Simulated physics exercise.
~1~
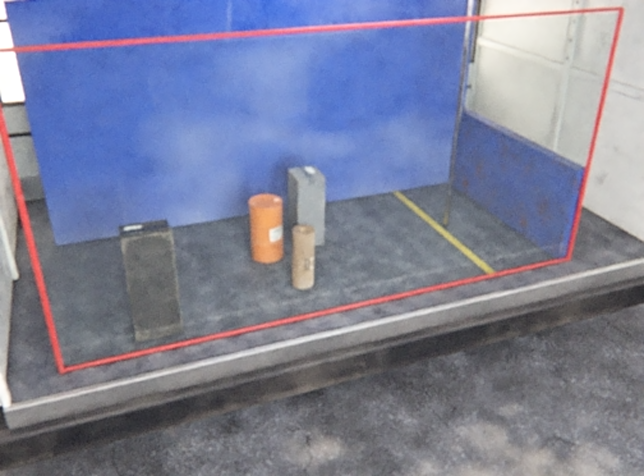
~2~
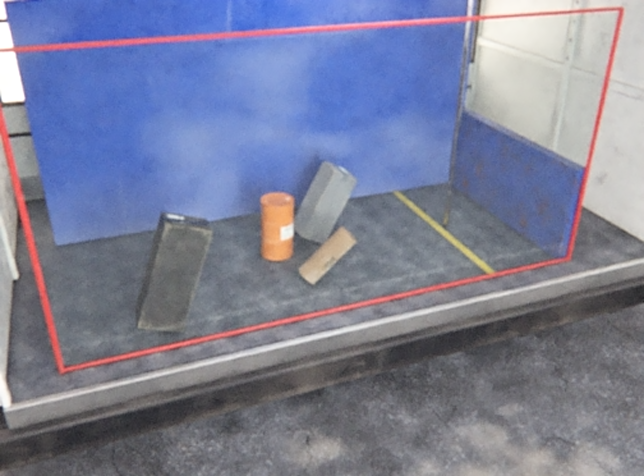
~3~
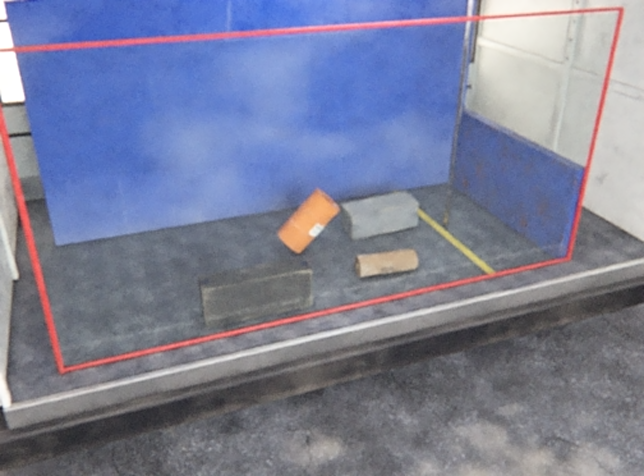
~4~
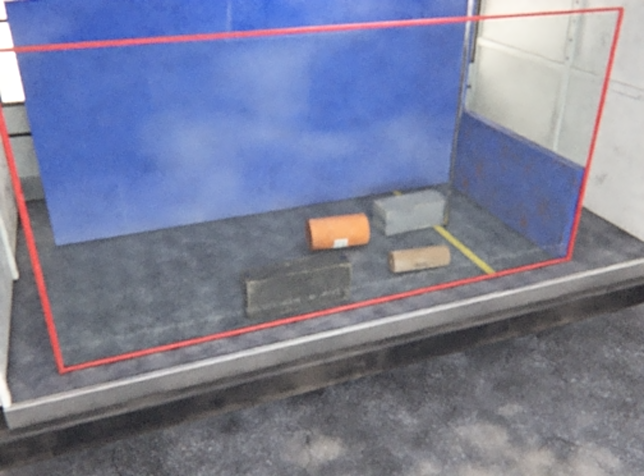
The clip opens on a bay with a dark floor and a blue back wall, where a black tall box, an orange drum, a grey tall box and a thin brown roll all stand upright, left of a yellow line. The two boxes and the roll tip over to the right while the drum stays upright, shifting slightly right. Those three come down on their sides farther right as the drum begins to lean over too. At the end, all four lie on their sides short of the yellow line, the grey box blocking part of it from view.
